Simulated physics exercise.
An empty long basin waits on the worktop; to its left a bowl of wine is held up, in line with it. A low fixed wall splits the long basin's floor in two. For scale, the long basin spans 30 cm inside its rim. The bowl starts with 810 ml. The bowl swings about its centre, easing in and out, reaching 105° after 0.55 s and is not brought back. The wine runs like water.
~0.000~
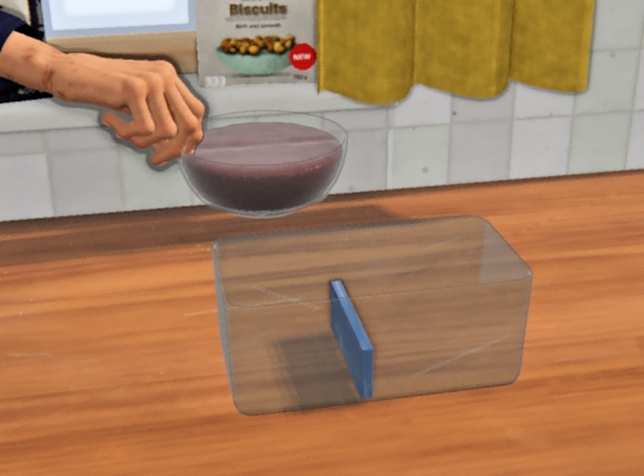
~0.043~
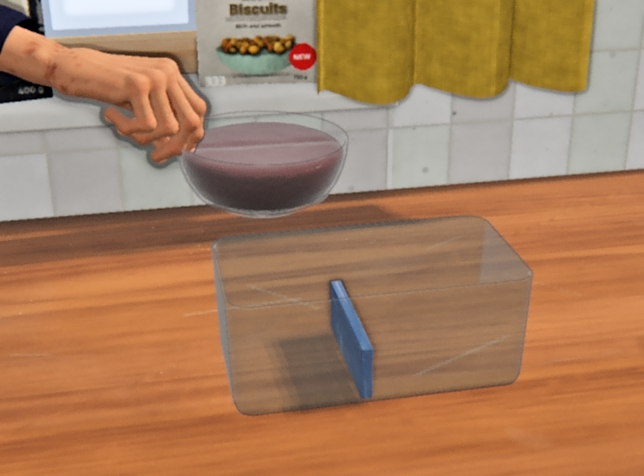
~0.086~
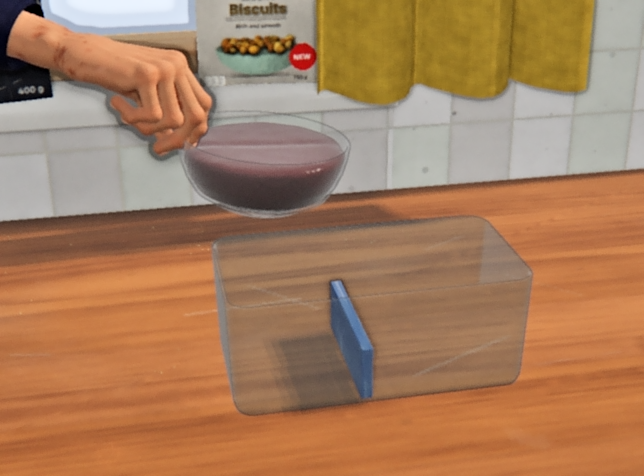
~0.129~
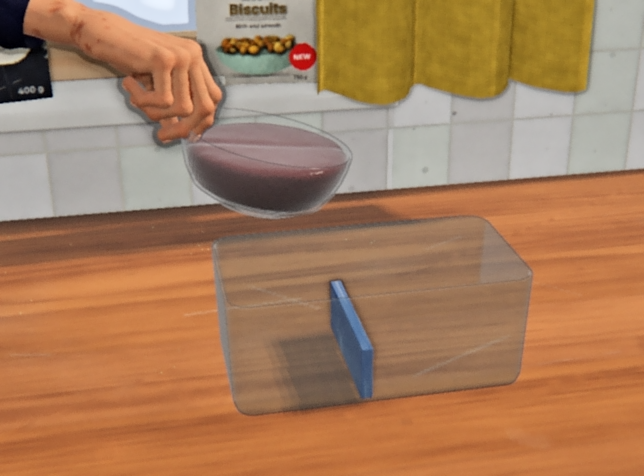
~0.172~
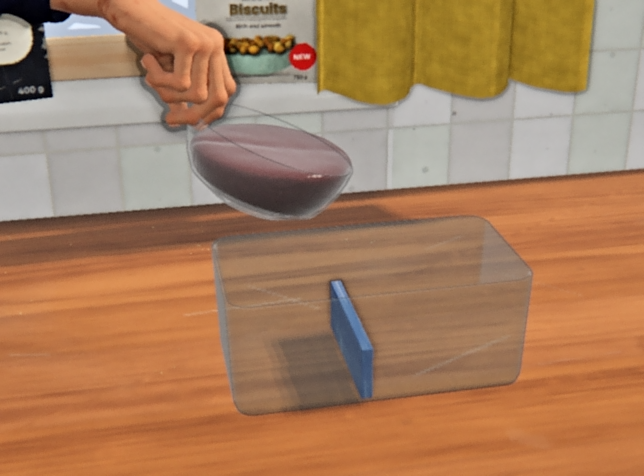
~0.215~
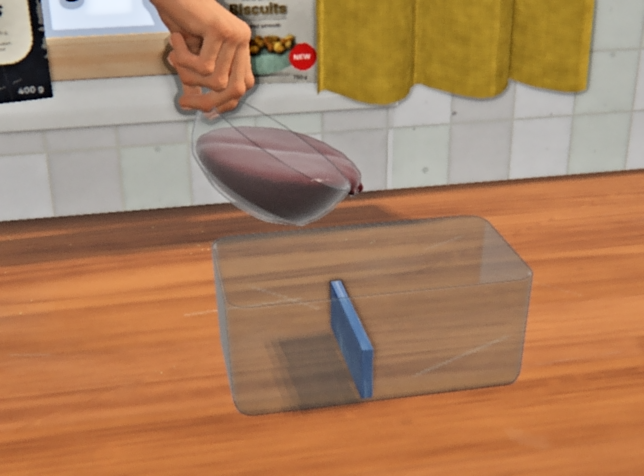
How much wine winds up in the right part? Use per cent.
The far part has some 72 per cent.
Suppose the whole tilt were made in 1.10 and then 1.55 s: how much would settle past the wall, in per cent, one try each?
In turn about 85 and 90 per cent.
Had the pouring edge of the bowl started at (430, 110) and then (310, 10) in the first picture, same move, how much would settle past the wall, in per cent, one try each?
In turn about 85 and 70 per cent.
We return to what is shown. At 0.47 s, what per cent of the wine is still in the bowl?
Near 7 in a hundred.
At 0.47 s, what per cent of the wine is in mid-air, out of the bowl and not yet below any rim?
Some 20 per cent.
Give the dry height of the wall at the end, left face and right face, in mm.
Some 46 mm on the left and 34 mm on the right.
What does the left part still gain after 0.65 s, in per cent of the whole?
Some 7 per cent.
By 0.47 s the tilt is 99° and 7 per cent is still to pour, 7 is left of the wall and 66 right of it.
By 0.65 s the tilt is 105° and 0 per cent is still to pour, 20 is left of the wall and 71 right of it.
By 0.84 s the tilt is 105° and 0 per cent is still to pour, 26 is left of the wall and 72 right of it.
By 1.05 s the tilt is 105° and 0 per cent is still to pour, 27 is left of the wall and 72 right of it.
At rest 27 per cent lies left of the wall, 72 right of it and 2 outside.
